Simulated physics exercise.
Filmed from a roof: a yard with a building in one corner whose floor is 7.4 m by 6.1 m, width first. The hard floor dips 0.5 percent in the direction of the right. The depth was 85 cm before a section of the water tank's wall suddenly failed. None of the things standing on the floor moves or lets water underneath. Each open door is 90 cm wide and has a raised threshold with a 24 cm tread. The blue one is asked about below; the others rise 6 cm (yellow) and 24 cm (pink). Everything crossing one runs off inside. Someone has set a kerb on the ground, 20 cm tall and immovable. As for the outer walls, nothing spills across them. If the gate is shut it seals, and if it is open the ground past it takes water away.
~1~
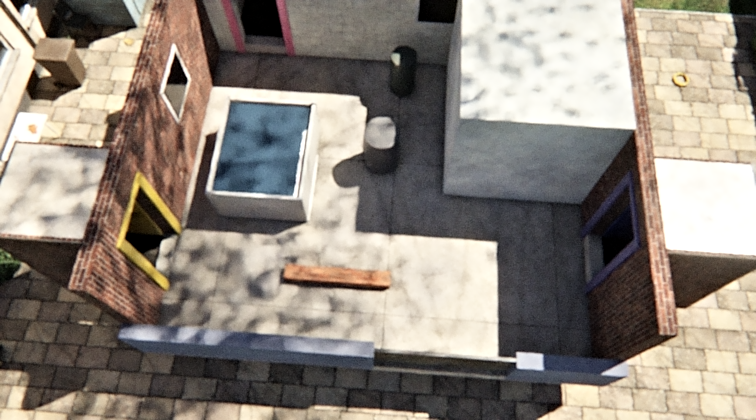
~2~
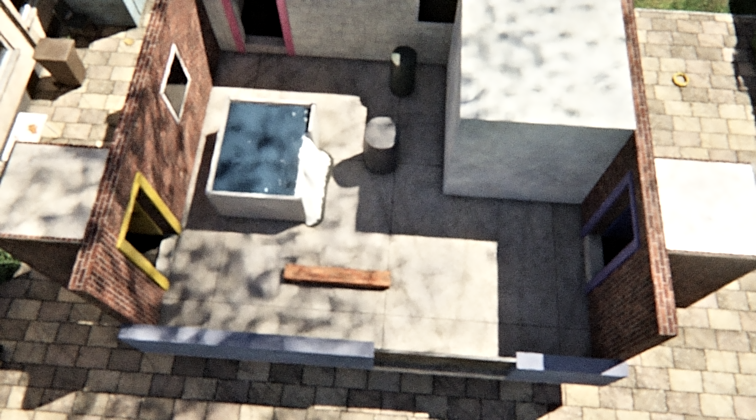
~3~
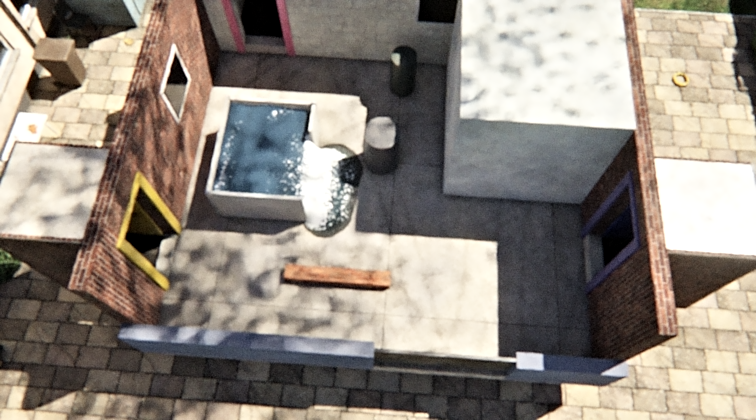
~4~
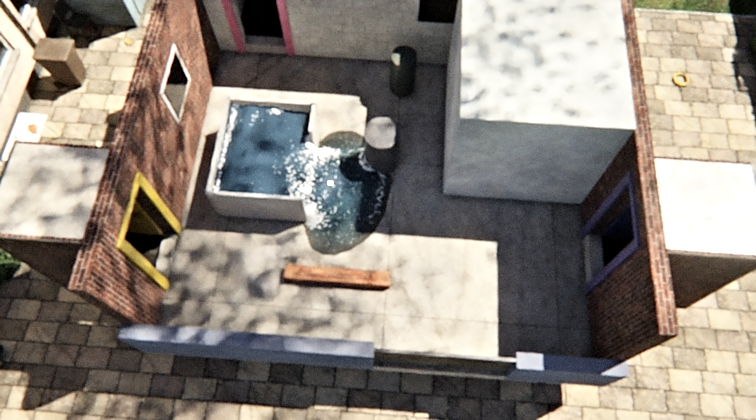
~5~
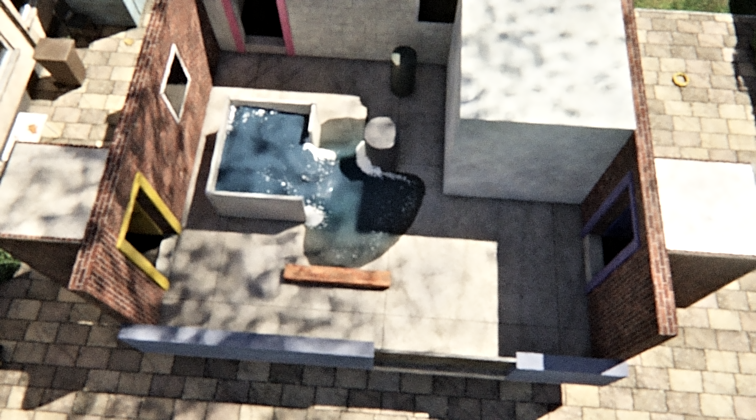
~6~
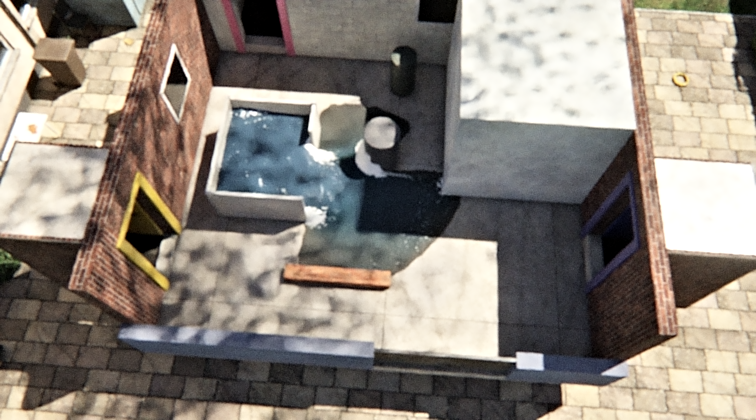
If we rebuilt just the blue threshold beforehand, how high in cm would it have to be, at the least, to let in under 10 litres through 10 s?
I would say 28 cm at minimum.
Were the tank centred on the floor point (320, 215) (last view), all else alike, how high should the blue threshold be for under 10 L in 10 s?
Some 35 cm.
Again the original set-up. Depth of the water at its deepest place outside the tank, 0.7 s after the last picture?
About 42 cm at most.
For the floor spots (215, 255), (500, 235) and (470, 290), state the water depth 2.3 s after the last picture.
The depths come to about 0, 5 and 6 cm.
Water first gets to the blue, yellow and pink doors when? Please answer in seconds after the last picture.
Front log: Blue = 0.7 s, yellow = 6.0 s, pink = 2.0 s.
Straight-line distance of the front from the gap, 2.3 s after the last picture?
Some 6.0 m out.
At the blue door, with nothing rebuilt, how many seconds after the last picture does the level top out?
Approximately 1.4 s.
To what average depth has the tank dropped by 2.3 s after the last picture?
Around 20 centimetres.
Then, 0.7 s after the last picture water covers 40 % of the floor, deepest (42 cm) near (363, 171); 3 cm at the blue door, 0 litres in over its 25 cm threshold.
Then, 2.3 s after the last picture water covers 60 % of the floor, deepest (40 cm) near (589, 315); 27 cm at the blue door, 20 litres in over its 25 cm threshold.
Then, 9.3 s after the last picture water covers 100 % of the floor, deepest (13 cm) near (212, 318); 10 cm at the blue door, 26 litres in over its 25 cm threshold.
At the blue door as built, the water peaked near 31 cm, 1.3 s after the last picture.
With a threshold of 23.5 cm, 38 litres would have come in within the 10 s; with 32 cm, 2 litres. So under 10 litres takes about 28 cm.
